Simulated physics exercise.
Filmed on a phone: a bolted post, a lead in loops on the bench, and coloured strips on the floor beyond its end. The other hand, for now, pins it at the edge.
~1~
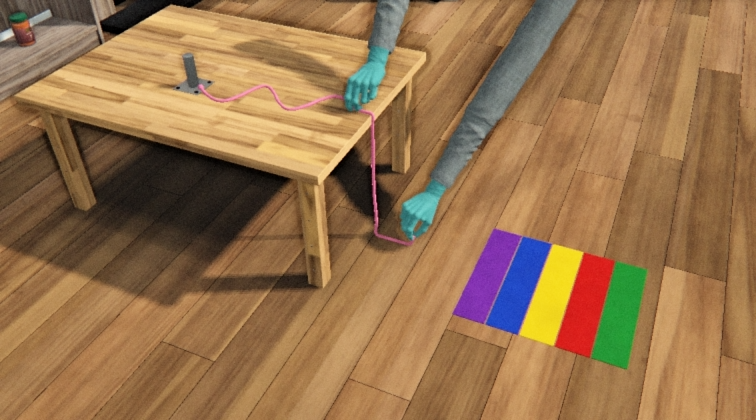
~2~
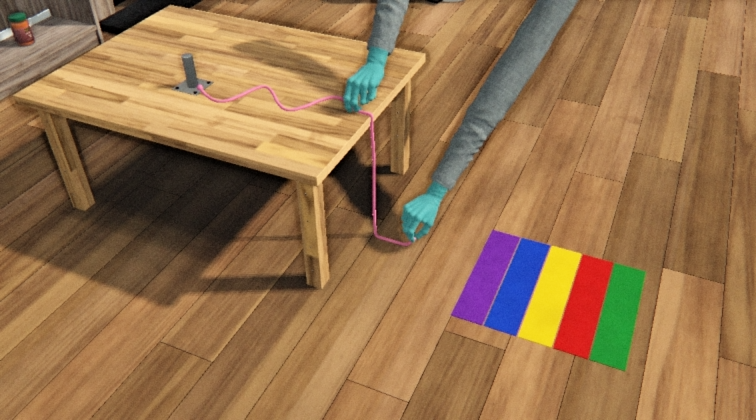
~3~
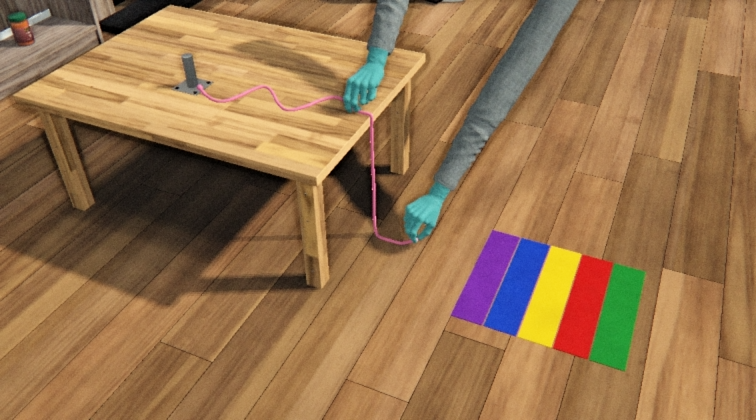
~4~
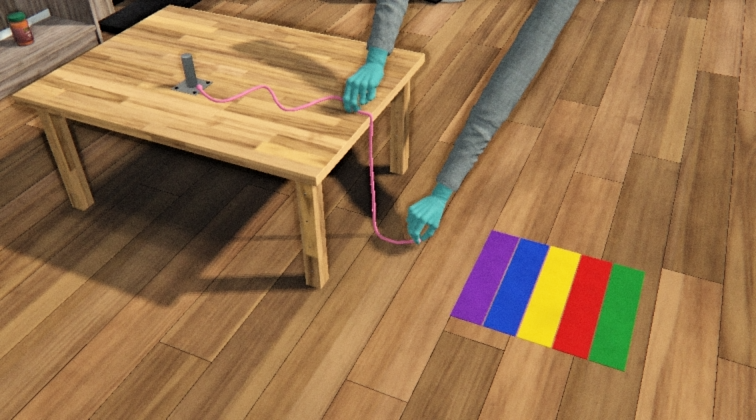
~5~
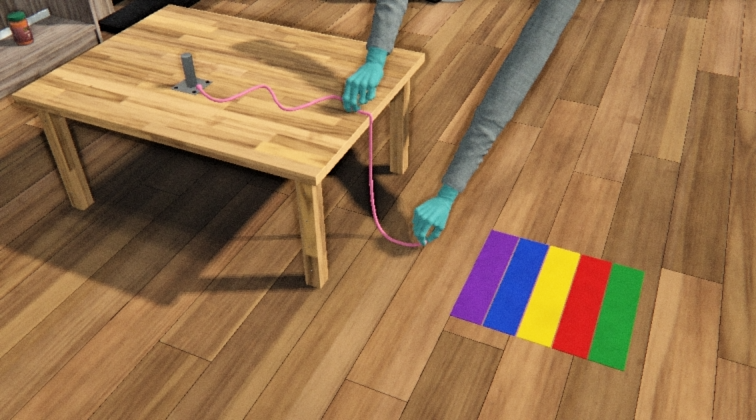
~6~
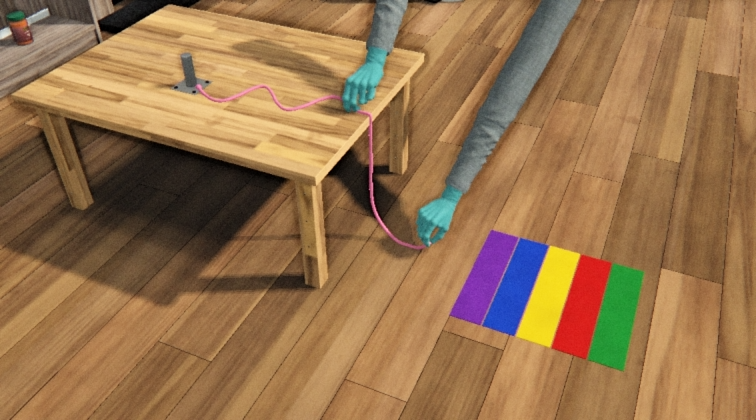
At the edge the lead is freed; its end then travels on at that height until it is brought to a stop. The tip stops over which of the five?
Over the red strip.
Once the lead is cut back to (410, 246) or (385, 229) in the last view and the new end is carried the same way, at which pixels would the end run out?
For the first cut it's about (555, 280), and for the second about (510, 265).
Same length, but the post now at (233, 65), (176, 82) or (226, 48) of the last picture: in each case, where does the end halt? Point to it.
Estimated pixels per try: (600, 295); (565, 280); (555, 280).
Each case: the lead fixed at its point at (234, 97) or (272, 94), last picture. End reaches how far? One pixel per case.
I'd say about (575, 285) for the first and about (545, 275) for the second.
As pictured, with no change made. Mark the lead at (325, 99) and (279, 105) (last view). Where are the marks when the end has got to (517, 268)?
Roughly (370, 125) for one and roughly (322, 107) for the other.
Soon after, end near (517, 268); over blue.
Then, end near (560, 281); over yellow.
At full stretch, end near (586, 288); over red. The red one.
